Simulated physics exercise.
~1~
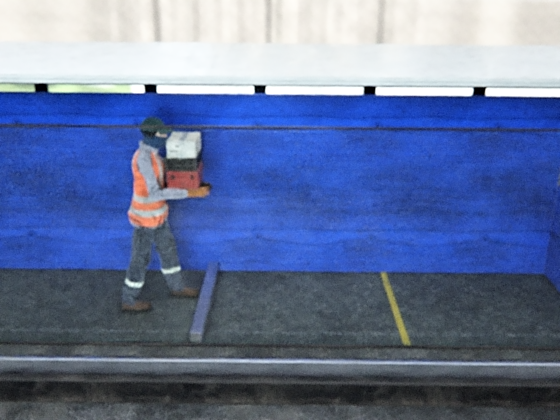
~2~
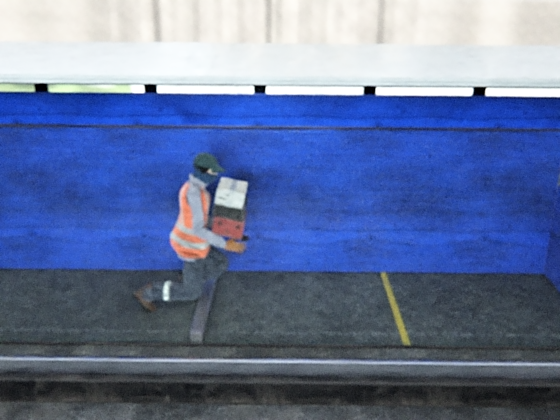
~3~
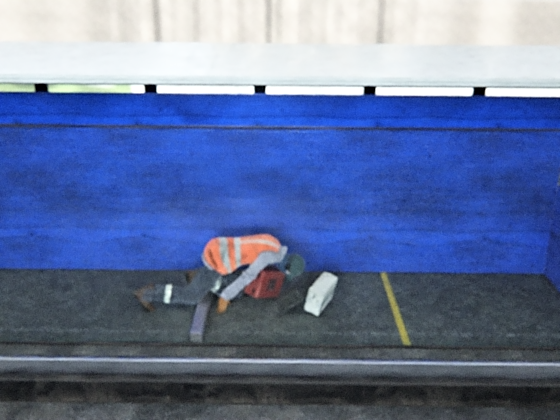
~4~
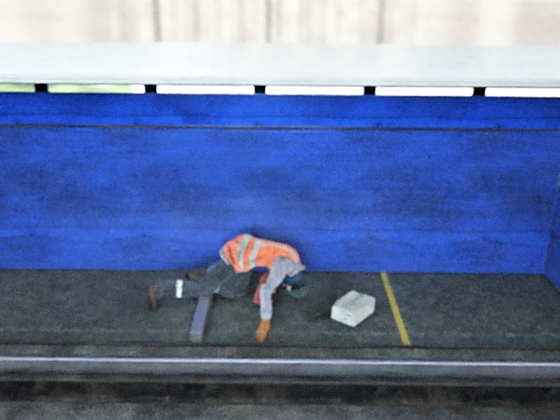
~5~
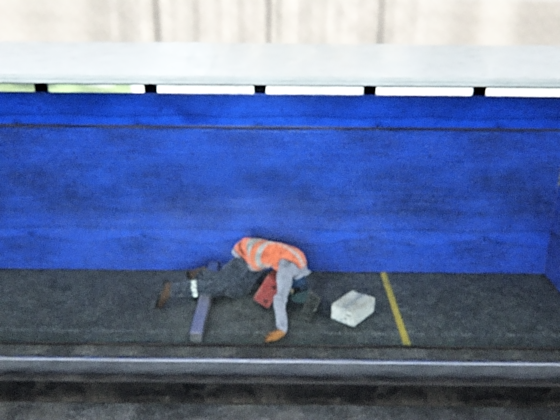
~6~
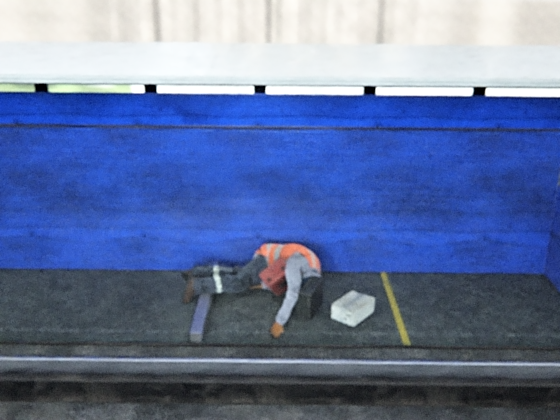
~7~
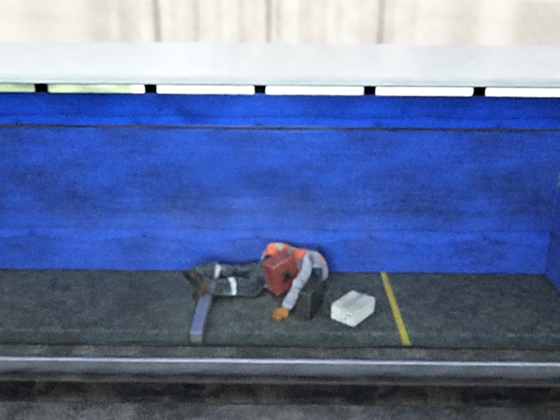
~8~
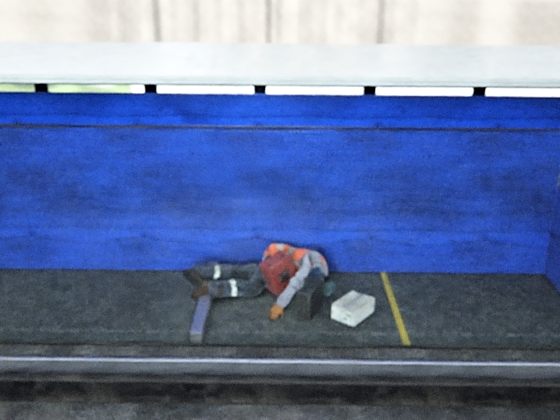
A person carrying stacked boxes falls forward over a rail, spilling them before the yellow line.
